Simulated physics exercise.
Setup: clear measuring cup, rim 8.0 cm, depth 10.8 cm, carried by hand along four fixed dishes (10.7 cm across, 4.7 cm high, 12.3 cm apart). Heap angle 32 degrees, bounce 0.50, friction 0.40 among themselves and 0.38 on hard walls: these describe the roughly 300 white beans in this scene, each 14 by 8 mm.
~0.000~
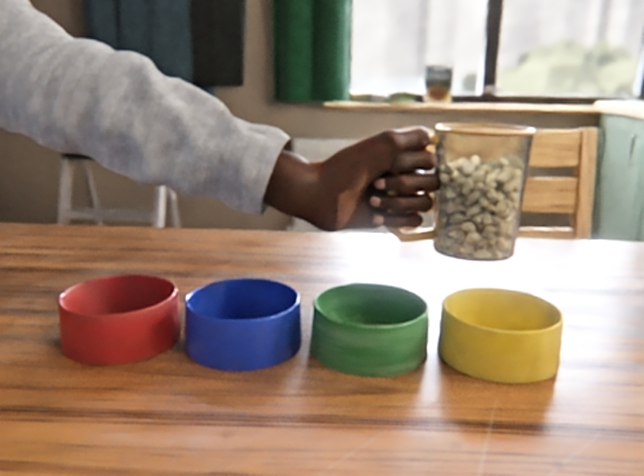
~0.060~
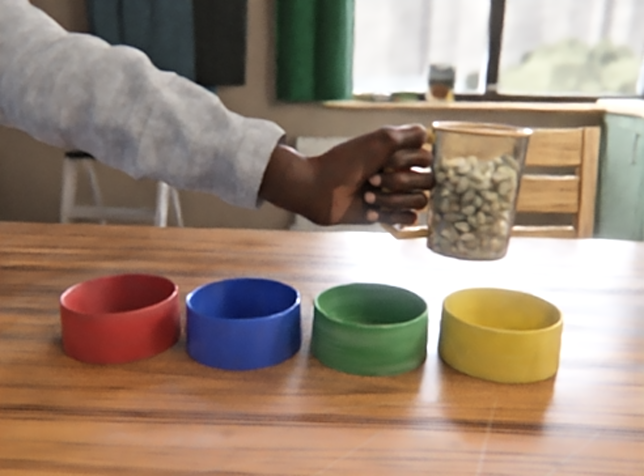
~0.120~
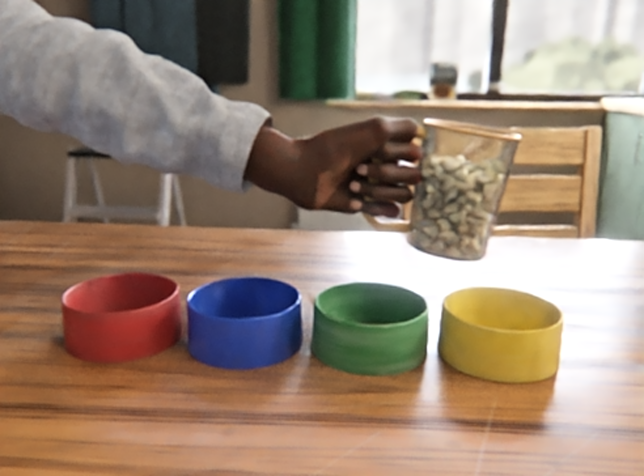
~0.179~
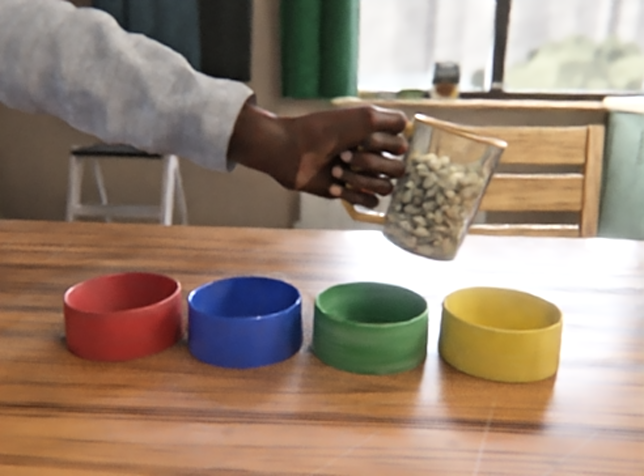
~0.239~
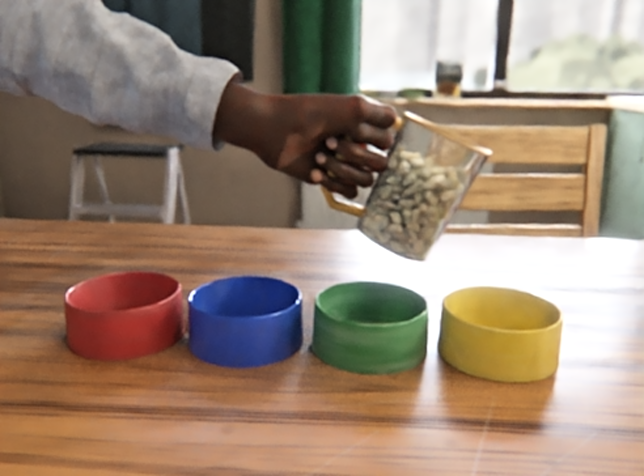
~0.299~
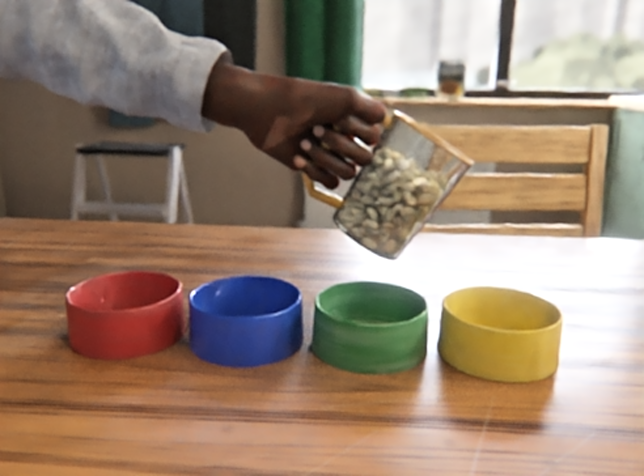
To begin with, a hand in a grey sleeve holds a clear measuring cup of pale beans upright above a wooden table, behind red, blue, green and yellow dishes. The arm then moves the cup leftward, tilting its rim steadily to the right, while the beans remain inside and the dishes stay in place.
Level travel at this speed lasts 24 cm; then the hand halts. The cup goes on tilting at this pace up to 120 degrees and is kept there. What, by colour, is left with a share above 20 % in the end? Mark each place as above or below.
Marks: Red below, blue above, green below, yellow below, counter above.
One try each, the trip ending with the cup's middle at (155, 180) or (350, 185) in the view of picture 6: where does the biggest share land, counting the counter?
The winner: Blue, then green.
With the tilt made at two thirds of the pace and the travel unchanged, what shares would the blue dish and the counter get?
In that case I'd put blue at 70 and the counter at 30.
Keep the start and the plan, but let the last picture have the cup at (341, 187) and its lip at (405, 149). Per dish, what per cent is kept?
Dish by dish: Red 0 per cent, blue 70 per cent, green 10 per cent, yellow 0 per cent.
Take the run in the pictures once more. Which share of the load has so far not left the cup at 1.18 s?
About 40 percent of the load.
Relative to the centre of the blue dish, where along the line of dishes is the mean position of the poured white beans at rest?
I'd put it near 4 cm to the right of the dish's middle.
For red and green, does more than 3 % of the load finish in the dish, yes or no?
For red, it does not; for green, it does.
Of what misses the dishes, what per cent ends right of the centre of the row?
60 per cent.
After 0.63 s, tilt 75 degrees; cup holds 100 %.
Then, at 0.85 s, tilt 104 degrees; cup holds 95 %.
After 1.18 s, tilt 120 degrees; cup holds 40 %, blue 45 %.
At rest (2.5 s), red 0 %, blue 65 %, green 10 %, yellow 0 %, counter 30 %.
